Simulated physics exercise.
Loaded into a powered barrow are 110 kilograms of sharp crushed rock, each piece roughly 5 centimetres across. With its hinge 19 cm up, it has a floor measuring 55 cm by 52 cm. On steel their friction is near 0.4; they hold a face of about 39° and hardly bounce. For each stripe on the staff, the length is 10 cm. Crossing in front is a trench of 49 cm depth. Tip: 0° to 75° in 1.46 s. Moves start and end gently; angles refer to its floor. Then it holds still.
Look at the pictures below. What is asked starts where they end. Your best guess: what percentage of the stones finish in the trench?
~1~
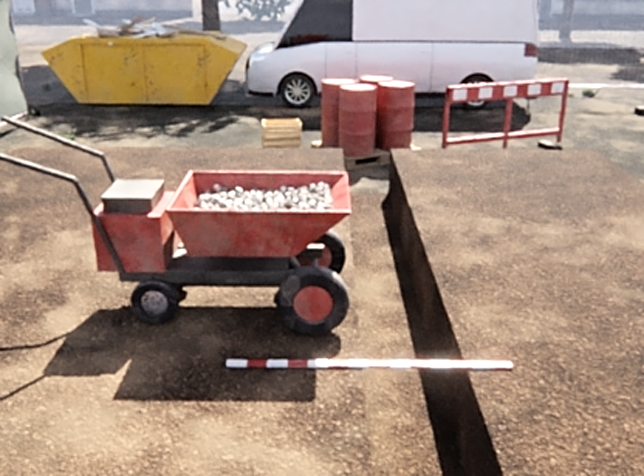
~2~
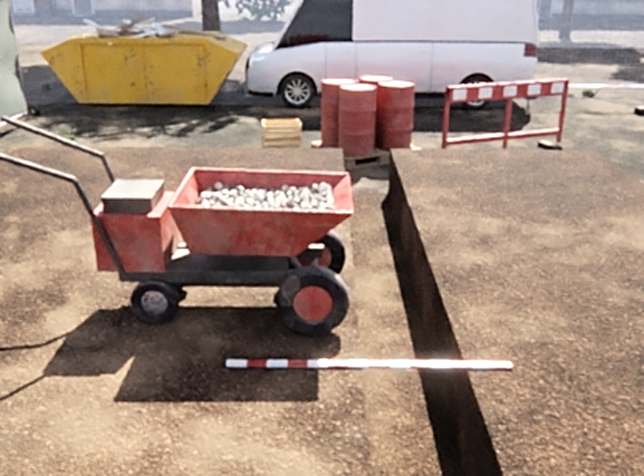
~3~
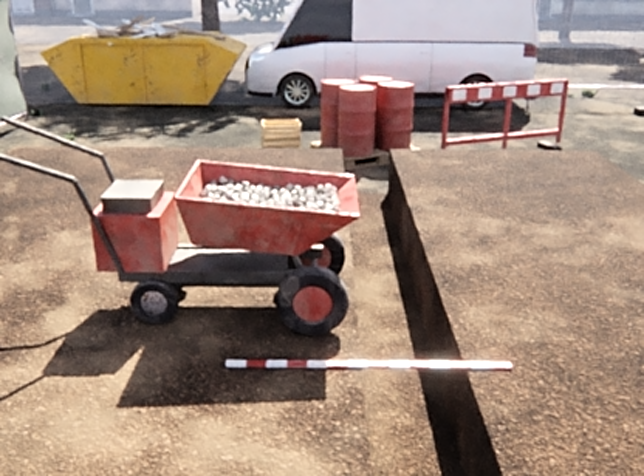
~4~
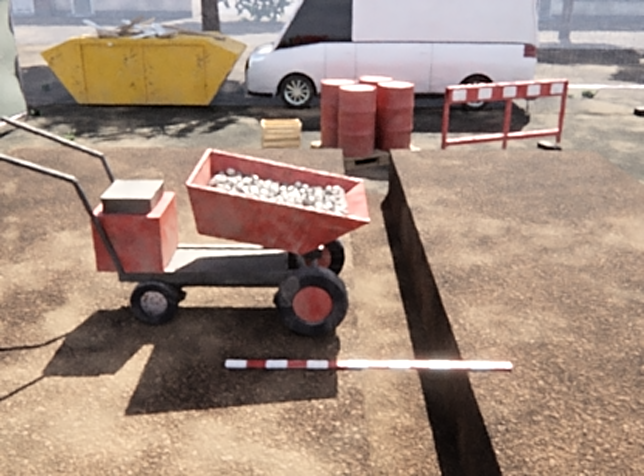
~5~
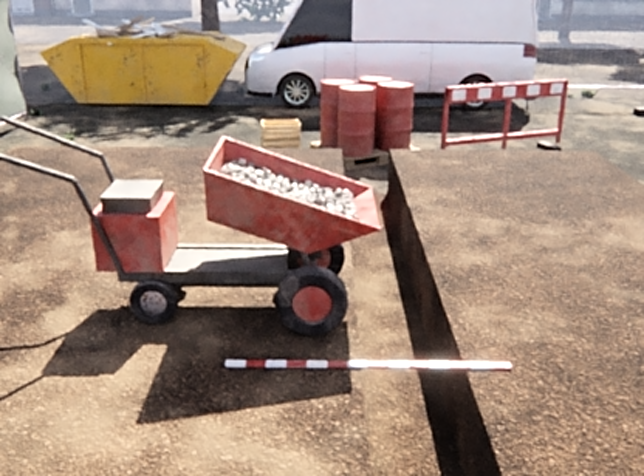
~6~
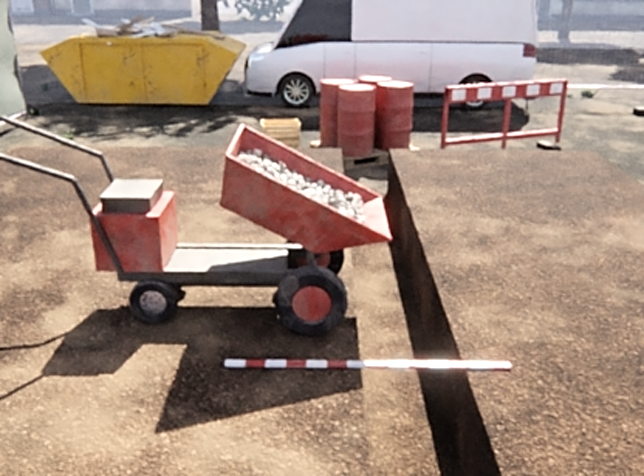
My guess is about 77 per cent.
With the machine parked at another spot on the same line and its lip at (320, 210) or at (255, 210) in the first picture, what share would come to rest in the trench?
Roughly 100 in a hundred, then 80 in a hundred.
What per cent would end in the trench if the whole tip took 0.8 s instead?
In that case, around 60%.
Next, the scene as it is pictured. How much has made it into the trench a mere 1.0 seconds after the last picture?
About 50 per cent by then.
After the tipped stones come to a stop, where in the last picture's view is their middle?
I'd point somewhere around (423, 366).
Then, 0.5 s after the last picture the floor is at 64°, 100 % in the tray; the foremost stones are at (409, 262).
Then, 1.0 s after the last picture the floor is at 75°, 37 % in the tray, 50 % in the trench, 14 % past the trench; the foremost stones are at (482, 303).
Then, 1.3 s after the last picture the floor is at 75°, 4 % in the tray, 72 % in the trench, 24 % past the trench; the foremost stones are at (533, 303).
Then, 3.3 s after the last picture the floor is at 75°, 0 % in the tray, 77 % in the trench, 23 % past the trench; the foremost stones are at (540, 301).
